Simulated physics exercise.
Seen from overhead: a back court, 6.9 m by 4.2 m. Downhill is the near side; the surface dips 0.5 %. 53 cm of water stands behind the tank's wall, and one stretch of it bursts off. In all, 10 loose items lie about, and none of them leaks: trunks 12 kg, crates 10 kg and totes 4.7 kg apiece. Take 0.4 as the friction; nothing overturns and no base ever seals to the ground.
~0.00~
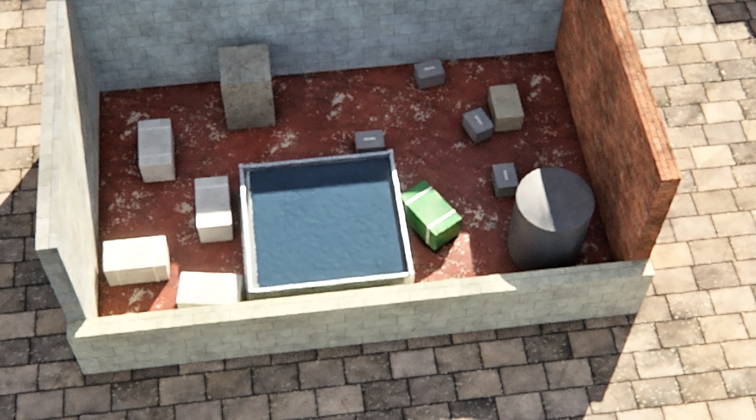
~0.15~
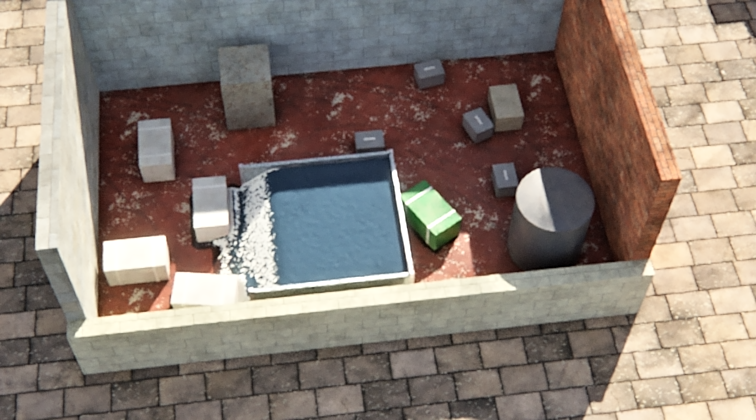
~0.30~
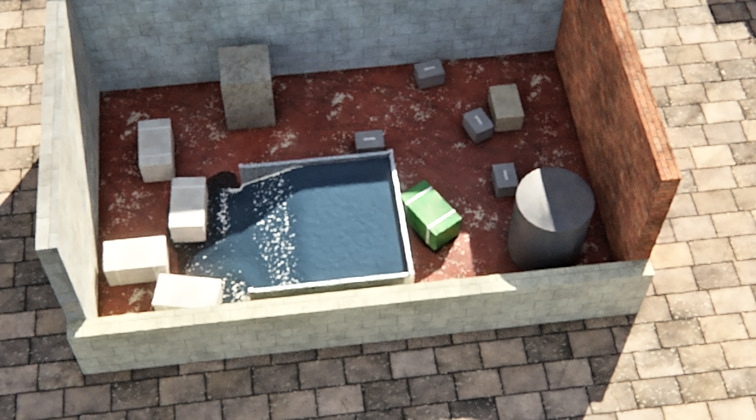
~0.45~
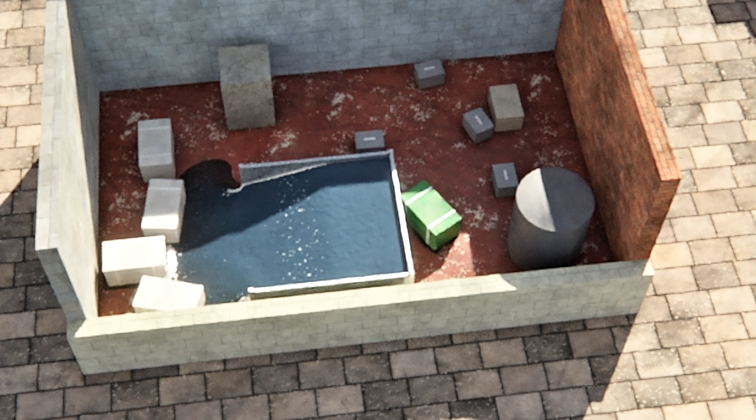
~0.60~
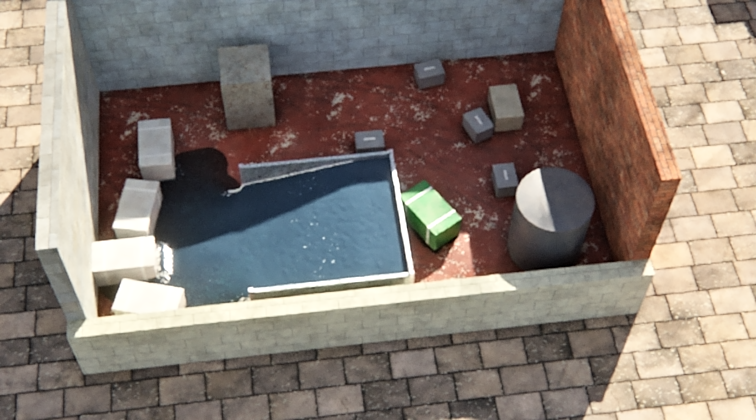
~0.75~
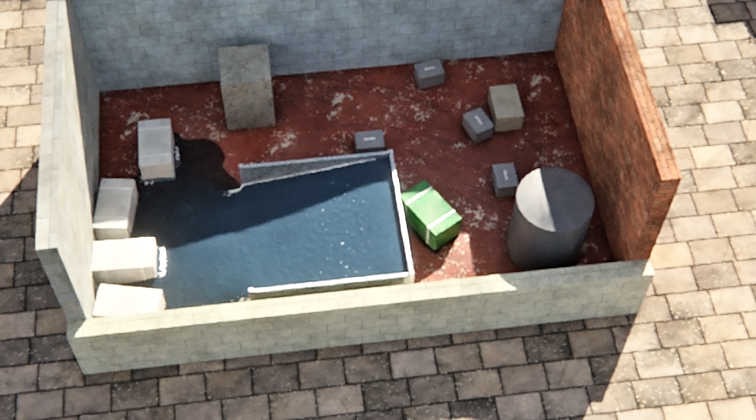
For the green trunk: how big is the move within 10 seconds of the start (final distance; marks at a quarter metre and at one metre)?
Its displacement will be small.
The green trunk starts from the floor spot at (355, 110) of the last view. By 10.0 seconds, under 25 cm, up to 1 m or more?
Put there, it wanders off a long way.
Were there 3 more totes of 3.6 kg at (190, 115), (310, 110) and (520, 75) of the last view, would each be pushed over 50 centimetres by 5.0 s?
Taking them in the order given: Exceeds it, exceeds it and falls short.
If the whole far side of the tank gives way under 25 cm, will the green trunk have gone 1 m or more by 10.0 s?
The green trunk simply gets swept away.
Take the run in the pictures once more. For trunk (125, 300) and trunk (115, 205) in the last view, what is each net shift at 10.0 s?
The first ends 450 cm from its start, the second 140 cm.
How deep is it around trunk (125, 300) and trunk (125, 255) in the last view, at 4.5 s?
Some 12 cm at the first, some 21 cm at the second.
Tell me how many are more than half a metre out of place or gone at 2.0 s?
Answer: 3.
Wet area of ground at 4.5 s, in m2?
My estimate is roughly 19 m2.
After 2.0 s the green trunk is near (430, 207), 0.0 m from its start, aground; 3 afloat.
After 4.5 s the green trunk is near (430, 207), 0.0 m from its start, aground; 4 afloat.
After 7.0 s the green trunk is near (430, 207), 0.0 m from its start, aground; 7 afloat.
After 10.0 s the green trunk is near (429, 207), 0.0 m from its start, aground; 8 afloat.
